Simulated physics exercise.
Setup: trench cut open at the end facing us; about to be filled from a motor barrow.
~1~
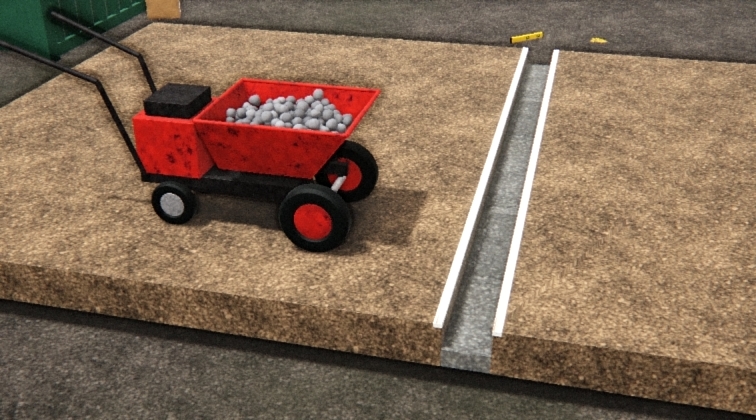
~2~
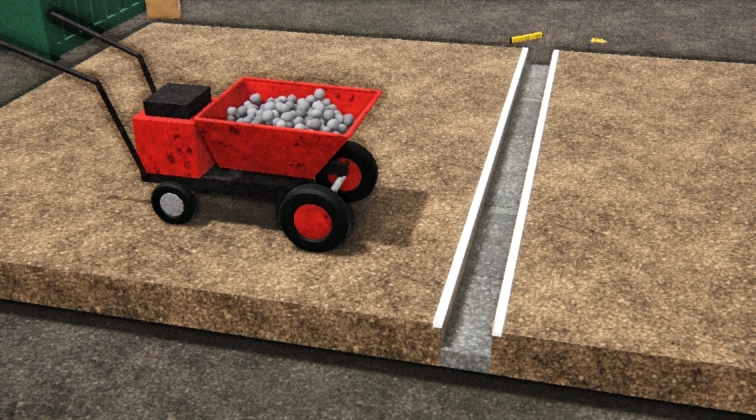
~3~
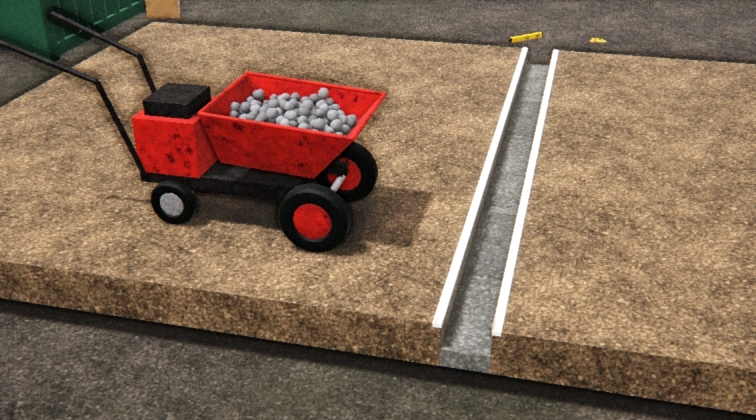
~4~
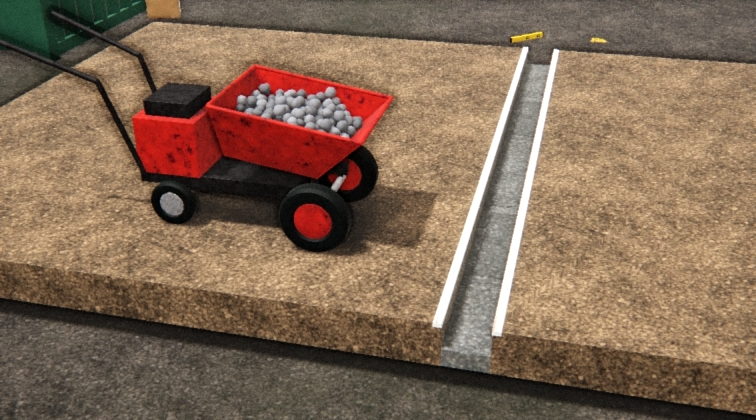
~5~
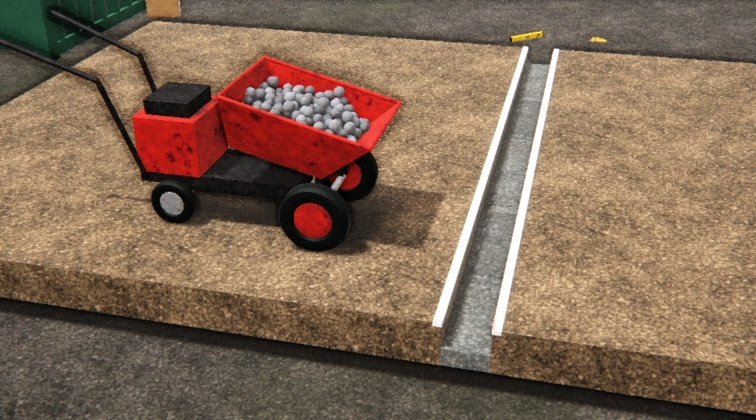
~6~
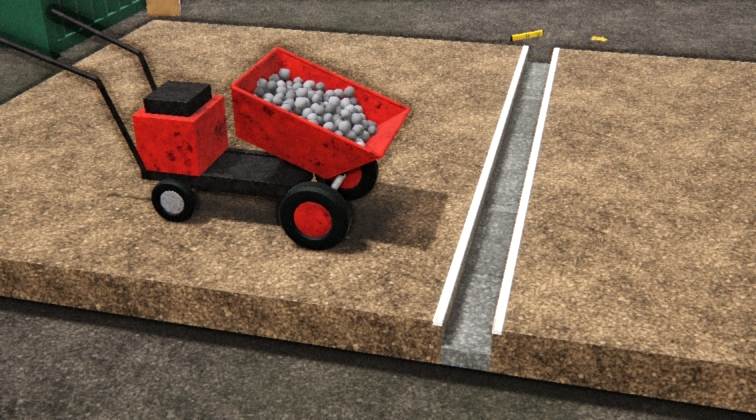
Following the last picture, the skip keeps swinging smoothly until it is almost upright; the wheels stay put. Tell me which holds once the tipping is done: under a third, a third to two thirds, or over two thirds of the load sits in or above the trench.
As it goes, the trench's share is one to two thirds.
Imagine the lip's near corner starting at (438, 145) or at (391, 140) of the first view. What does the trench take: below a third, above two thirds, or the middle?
Place one, below one third; place two, above two thirds.
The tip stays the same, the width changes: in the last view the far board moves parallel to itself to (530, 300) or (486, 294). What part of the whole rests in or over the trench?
In order: Near 50, then 40 percent.
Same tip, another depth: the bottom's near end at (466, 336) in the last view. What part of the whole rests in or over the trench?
40 %.
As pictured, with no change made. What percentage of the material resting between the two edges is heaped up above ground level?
Around 10 per cent.
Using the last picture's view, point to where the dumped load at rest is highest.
Peak at rest, last frame: Around (447, 218).
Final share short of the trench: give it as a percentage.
It works out to roughly 30 percent.
Soon after the last picture, skip tipped steeply; all in the skip.
A little later, skip tipped right over; most in the skip; about a quarter short of the trench; a stray few in or heaped over the trench; a stray few falling.
Later still, skip tipped right over; about a quarter in the skip; about a third short of the trench; about half in or heaped over the trench; a stray few beyond it.
At rest, skip tipped right over; a small part in the skip; about a third short of the trench; about half in or heaped over the trench; a stray few beyond it.
